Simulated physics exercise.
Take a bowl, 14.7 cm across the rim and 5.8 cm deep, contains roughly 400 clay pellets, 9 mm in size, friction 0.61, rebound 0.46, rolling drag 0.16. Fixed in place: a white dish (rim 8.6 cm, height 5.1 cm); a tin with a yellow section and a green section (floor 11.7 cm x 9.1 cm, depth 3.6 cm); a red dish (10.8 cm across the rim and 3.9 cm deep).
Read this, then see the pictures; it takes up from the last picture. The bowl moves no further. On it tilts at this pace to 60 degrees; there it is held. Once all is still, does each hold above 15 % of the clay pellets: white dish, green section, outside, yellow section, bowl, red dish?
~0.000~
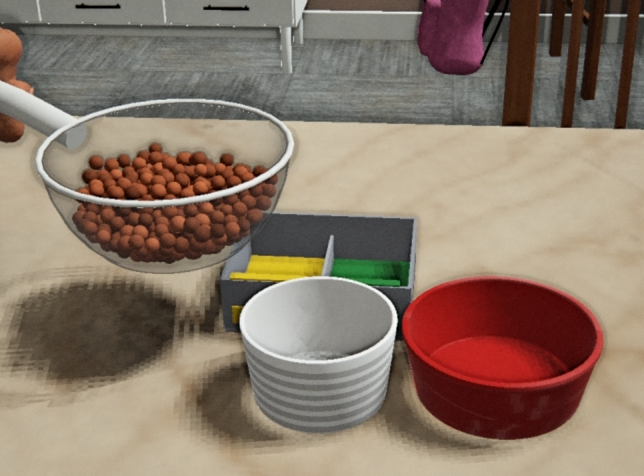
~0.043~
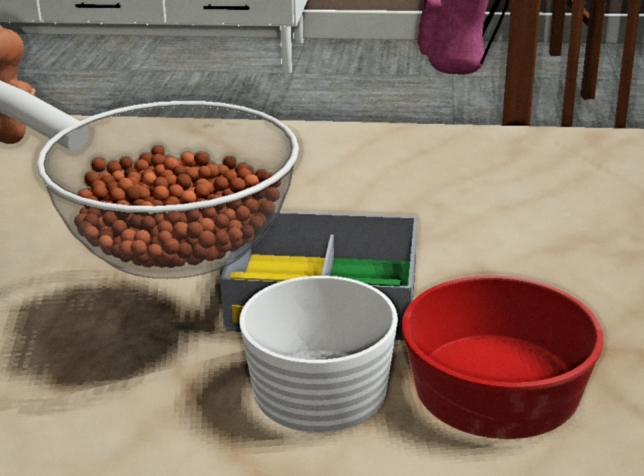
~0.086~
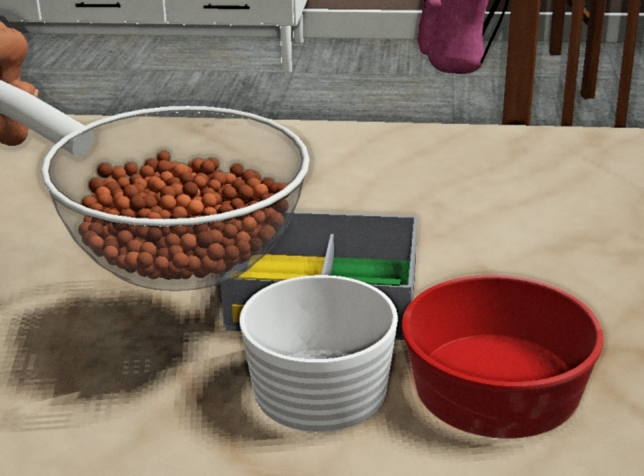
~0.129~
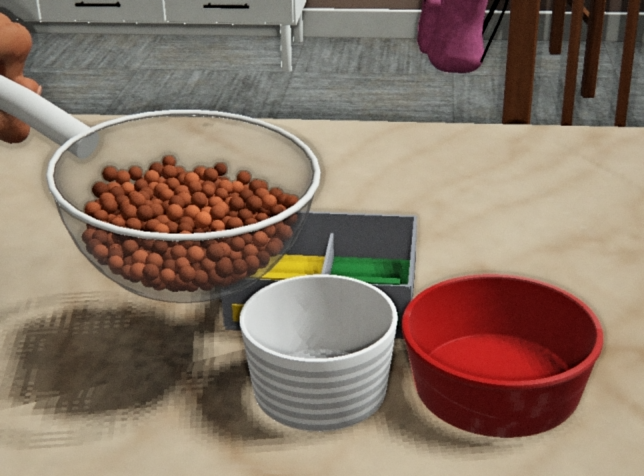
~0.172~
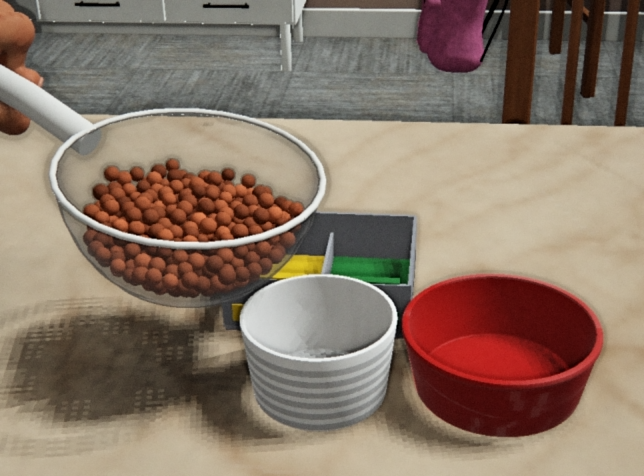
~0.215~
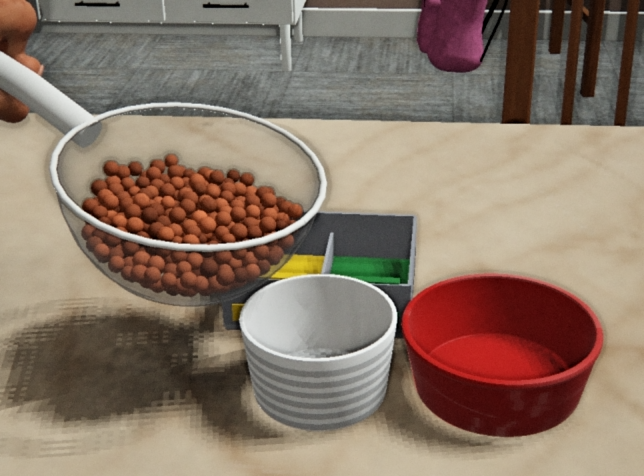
White dish below, green section below, outside below, yellow section below, bowl above, red dish below.
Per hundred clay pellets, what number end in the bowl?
Close to 95 in a hundred, I'd say.
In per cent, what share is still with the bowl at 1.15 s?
Roughly 95 % of the load.
Then, at 0.50 s, tilt 30 degrees; bowl 100 %; middle of all pieces near (181, 209).
After 0.73 s, tilt 46 degrees; bowl 100 %; middle of all pieces near (179, 195).
After 0.95 s, tilt 59 degrees; bowl 100 %; middle of all pieces near (194, 203).
After 1.15 s, tilt 60 degrees; bowl 95 %; middle of all pieces near (211, 222).
At rest (2.0 s), white dish 5 %, green section 0 %, outside 0 %, yellow section 0 %, bowl 95 %, red dish 0 %.
